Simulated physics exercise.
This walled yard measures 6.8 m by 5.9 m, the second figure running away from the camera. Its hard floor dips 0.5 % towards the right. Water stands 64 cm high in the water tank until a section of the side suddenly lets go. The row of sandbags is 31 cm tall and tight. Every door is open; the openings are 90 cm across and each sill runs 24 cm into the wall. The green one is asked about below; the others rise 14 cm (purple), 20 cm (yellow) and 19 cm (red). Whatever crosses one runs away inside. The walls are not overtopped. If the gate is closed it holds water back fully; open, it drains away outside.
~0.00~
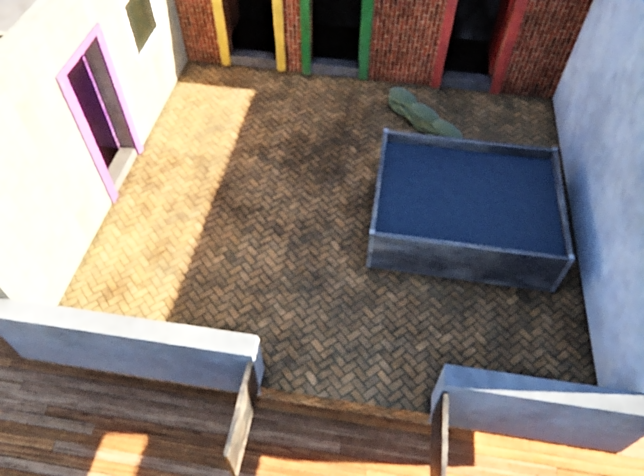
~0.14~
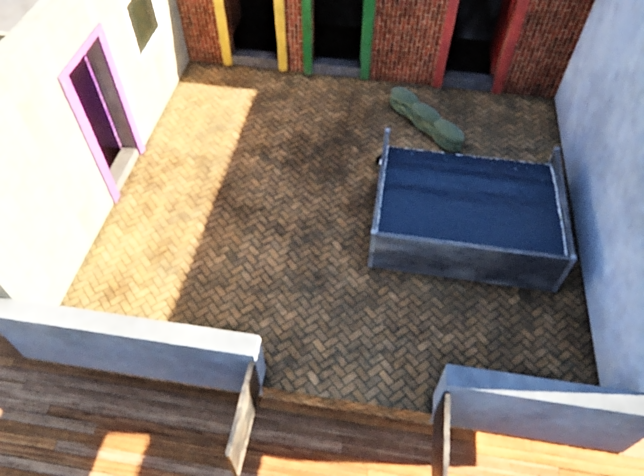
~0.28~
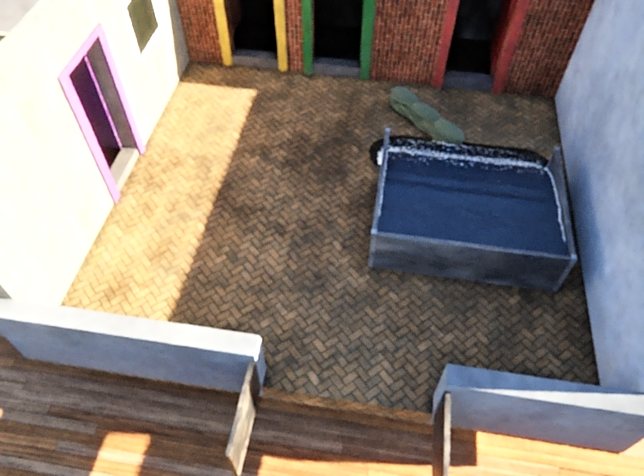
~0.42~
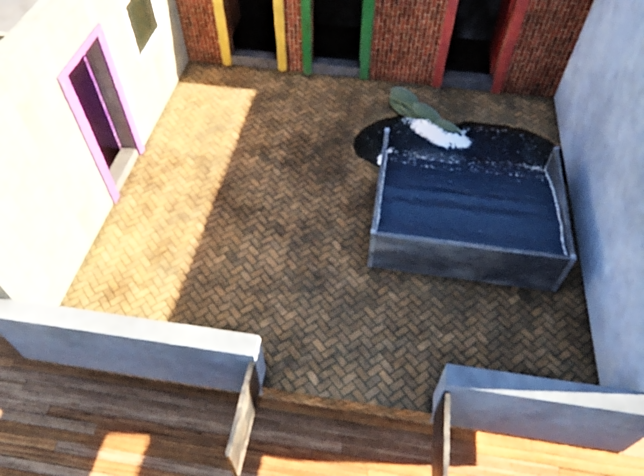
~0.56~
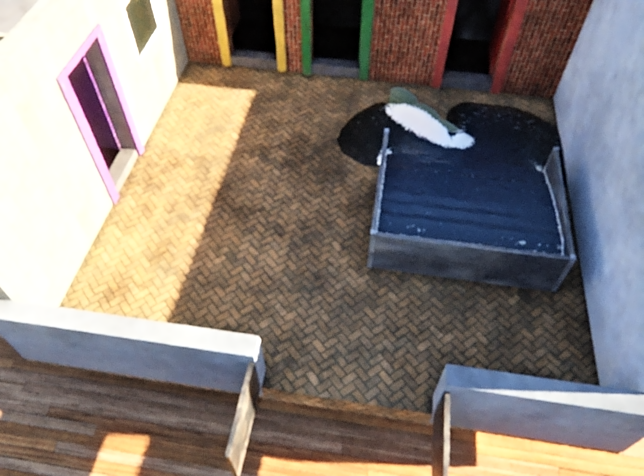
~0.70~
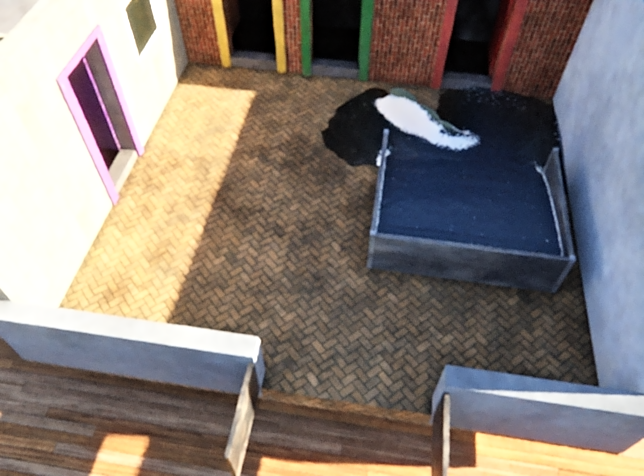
A large water tank in a walled yard opened along its far side, and dark water poured out across the brick floor, spreading behind it and foaming white around a low green hump.
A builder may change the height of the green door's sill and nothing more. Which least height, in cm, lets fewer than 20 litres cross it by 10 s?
About 17 cm.
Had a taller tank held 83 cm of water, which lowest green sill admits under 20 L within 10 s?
Then roughly 24 cm.
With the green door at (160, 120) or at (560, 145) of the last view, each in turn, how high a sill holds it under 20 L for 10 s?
Roughly 14.5 and 26 cm.
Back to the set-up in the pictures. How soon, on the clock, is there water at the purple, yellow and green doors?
Purple 3.0 s, yellow 1.5 s, green 1.1 s.
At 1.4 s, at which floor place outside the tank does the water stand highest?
At about (547, 103).
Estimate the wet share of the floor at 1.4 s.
About 25 per cent.
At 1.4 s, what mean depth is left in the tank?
Some 31 cm.
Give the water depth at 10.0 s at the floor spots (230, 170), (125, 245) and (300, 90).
In that order: 4, 8 and 8 cm.
After 1.4 s water covers 25 % of the floor, deepest (52 cm) near (547, 103); 20 cm at the green door, 0 litres in over its 20 cm sill.
After 3.0 s water covers 40 % of the floor, deepest (32 cm) near (190, 78); 20 cm at the green door, 7 litres in over its 20 cm sill.
After 10.0 s water covers 95 % of the floor, deepest (16 cm) near (578, 311); 9 cm at the green door, 8 litres in over its 20 cm sill.
At the green door as built, the water arrived by 1.1 s and peaked near 24 cm at 2.0 s.
Run again over the same 10 s with other heights there, 43 litres in over 14 cm, 11 litres over 19 cm. The limit of 20 litres is kept from about 17 cm up.
